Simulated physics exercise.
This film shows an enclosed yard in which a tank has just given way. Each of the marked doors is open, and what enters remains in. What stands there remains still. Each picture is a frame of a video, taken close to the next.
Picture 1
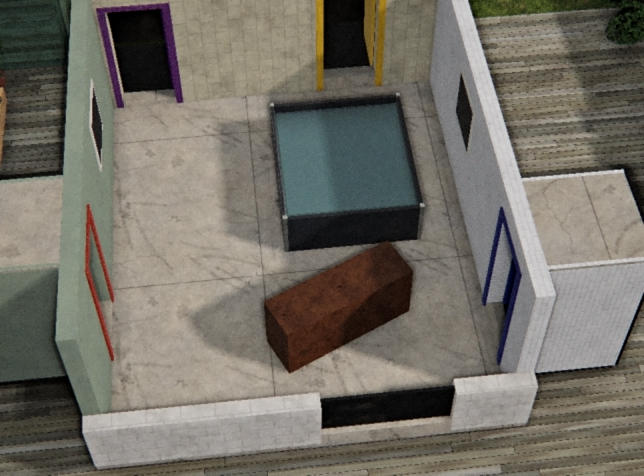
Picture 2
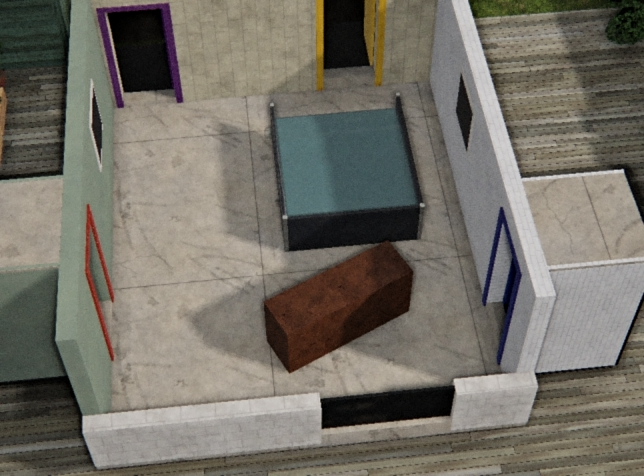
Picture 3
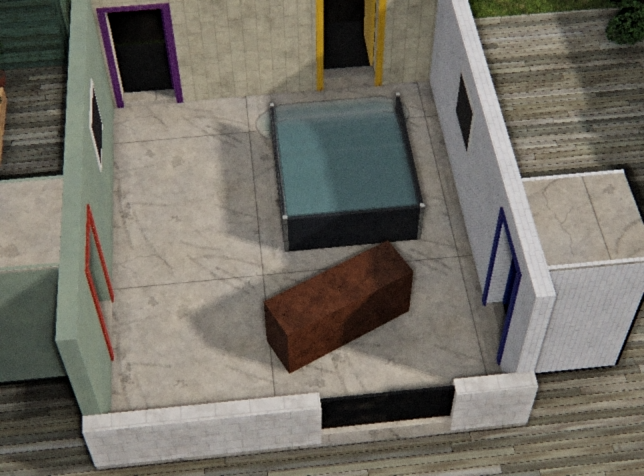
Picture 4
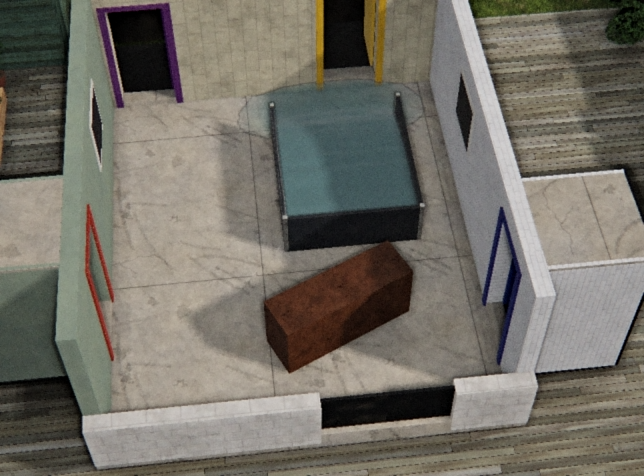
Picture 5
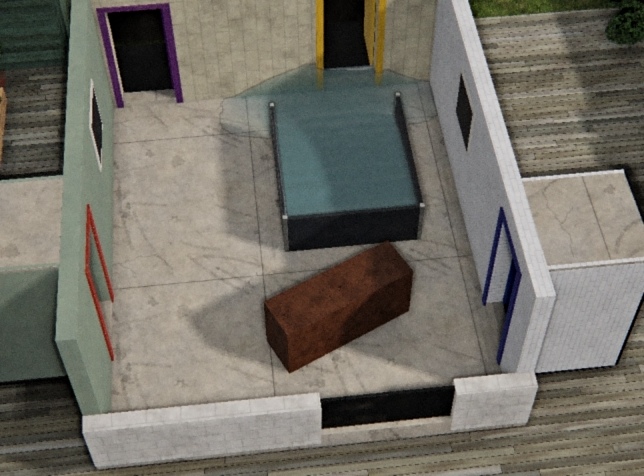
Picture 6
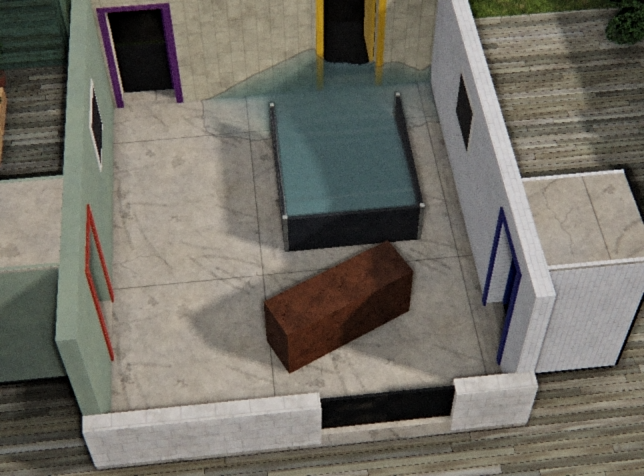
In the video, a walled yard holds a dark-sided tank of still blue water behind a reddish-brown block; the tank's far side opens, and water pours out, spreading across the floor to the back wall and yellow-framed doorway.
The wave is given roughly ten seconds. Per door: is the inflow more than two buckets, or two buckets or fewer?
Red door - more than two; blue door - two or fewer; purple door - more than two; yellow door - more than two.
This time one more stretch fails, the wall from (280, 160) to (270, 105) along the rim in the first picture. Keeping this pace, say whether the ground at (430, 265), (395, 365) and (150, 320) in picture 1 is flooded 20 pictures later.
Point by point: Untouched, untouched and swamped.
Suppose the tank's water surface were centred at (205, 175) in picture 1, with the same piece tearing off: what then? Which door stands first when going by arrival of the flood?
That would be the one in purple.
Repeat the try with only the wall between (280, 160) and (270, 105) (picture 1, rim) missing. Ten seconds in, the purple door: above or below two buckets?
With the breach moved, the purple one overshoots.
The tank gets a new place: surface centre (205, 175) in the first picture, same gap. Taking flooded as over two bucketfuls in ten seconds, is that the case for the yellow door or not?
Briefly, yellow remains below.
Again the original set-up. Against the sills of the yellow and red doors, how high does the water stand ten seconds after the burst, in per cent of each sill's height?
The first sits near 40 in a hundred and the second near 140 in a hundred.
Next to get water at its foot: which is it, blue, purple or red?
My pick for first is the one in purple.
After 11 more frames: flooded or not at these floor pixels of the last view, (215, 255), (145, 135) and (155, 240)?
The three points read clear, soaked through and clear.
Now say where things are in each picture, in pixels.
Still water in the tank at (344, 157), in the first picture.
The front is at a hidden place, out from the gap on the tank's far side, in the second picture.
Water pours out on the tank's far side and has run to a hidden place, in the third picture.
The front is at (245, 112), out from the gap on the tank's far side, in the fourth picture.
The front is at (425, 82), out from the gap on the tank's far side, in the fifth picture.
Water pours out on the tank's far side and has run to (209, 100), in the sixth picture.
A moment on, water covers 20 % of the floor; the red door not reached, the blue door not reached, the purple door wet at the sill, nothing in, the yellow door far over two buckets in.
Next, water covers 35 % of the floor; the red door not reached, the blue door not reached, the purple door wet at the sill, nothing in, the yellow door far over two buckets in.
Then, water covers 60 % of the floor; the red door wet at the sill, nothing in, the blue door wet at the sill, nothing in, the purple door over two buckets in, the yellow door far over two buckets in.
Later, water covers 90 % of the floor; the red door wet at the sill, nothing in, the blue door wet at the sill, nothing in, the purple door far over two buckets in, the yellow door far over two buckets in.
In the end, water covers 95 % of the floor; the red door over two buckets in, the blue door under two buckets in, the purple door far over two buckets in, the yellow door far over two buckets in.
